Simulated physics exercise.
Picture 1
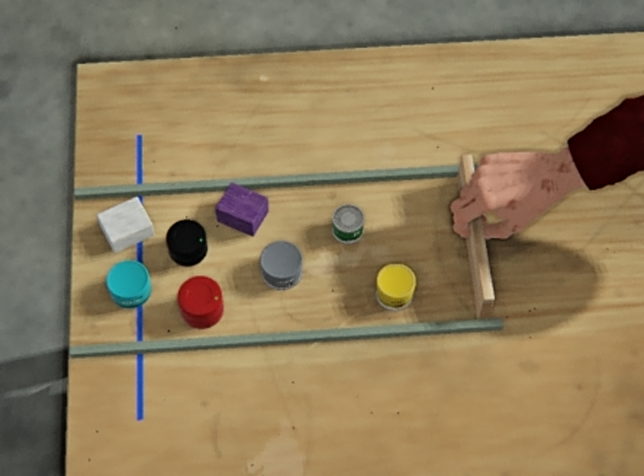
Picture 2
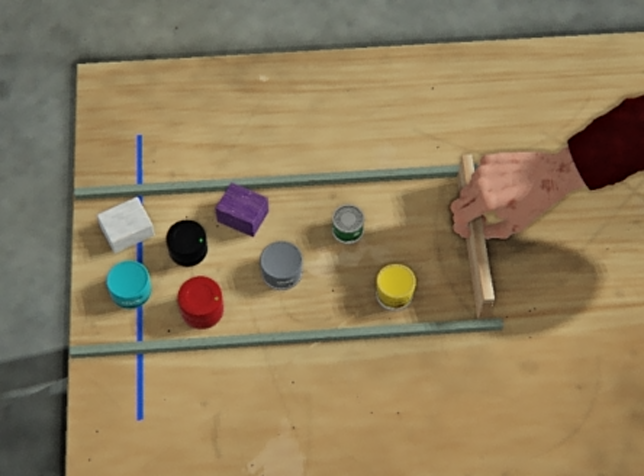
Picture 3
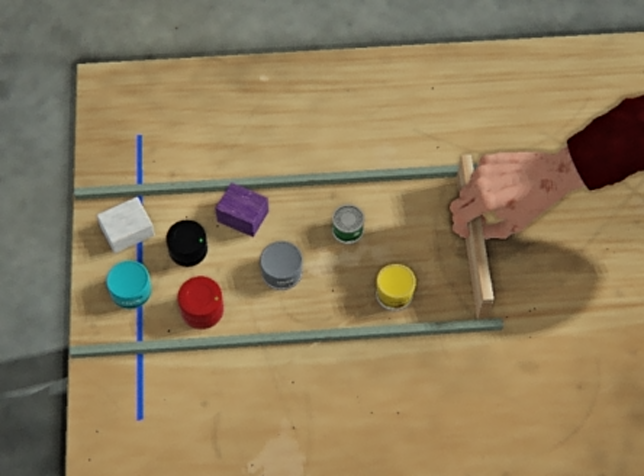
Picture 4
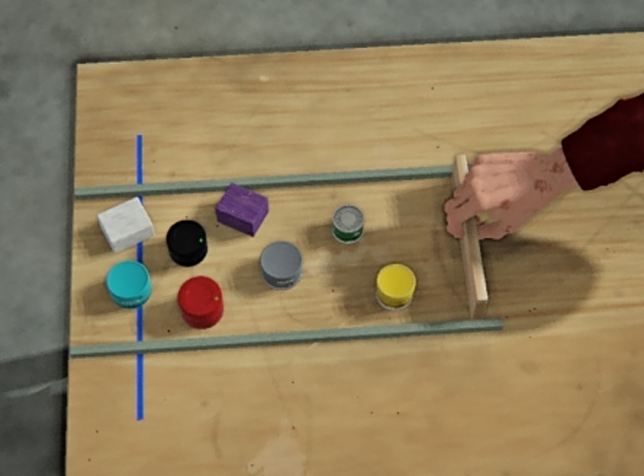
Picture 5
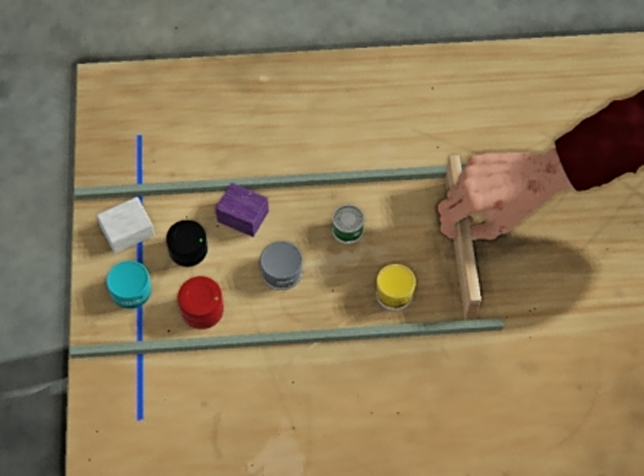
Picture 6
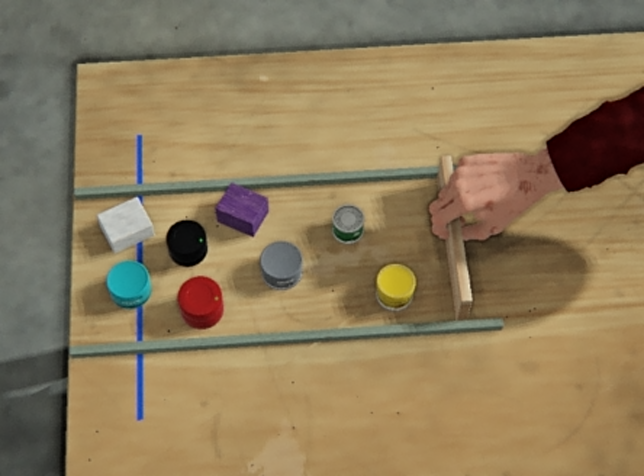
On a wooden tabletop, a hand holding still, then sliding an upright board slightly left between rails, scattered small objects staying put.
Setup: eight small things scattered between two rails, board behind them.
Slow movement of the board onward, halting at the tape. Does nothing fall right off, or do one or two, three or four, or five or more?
The count that falls off is a single one or a pair.
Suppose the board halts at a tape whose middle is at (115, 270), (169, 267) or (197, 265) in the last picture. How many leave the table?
So, one try after another, the floor gets 4, then 0, then 0.
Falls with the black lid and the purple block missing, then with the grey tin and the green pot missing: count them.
Result: 0, then 0.
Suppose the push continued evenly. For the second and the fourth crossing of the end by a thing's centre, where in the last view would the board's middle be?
It sits near (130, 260), and then near (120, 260).
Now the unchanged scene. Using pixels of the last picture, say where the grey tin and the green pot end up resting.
Grey tin at (118, 278), green pot at (123, 243).
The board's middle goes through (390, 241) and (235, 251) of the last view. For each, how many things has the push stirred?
One spot: 1. Other spot: 6.
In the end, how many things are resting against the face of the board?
Count: 4.
Soon after, none off yet; white block at rest near (126, 225); turquoise tub at rest near (129, 285); black lid at rest near (187, 243).
In the end, the number that fall off is one or two; gone, turquoise tub.
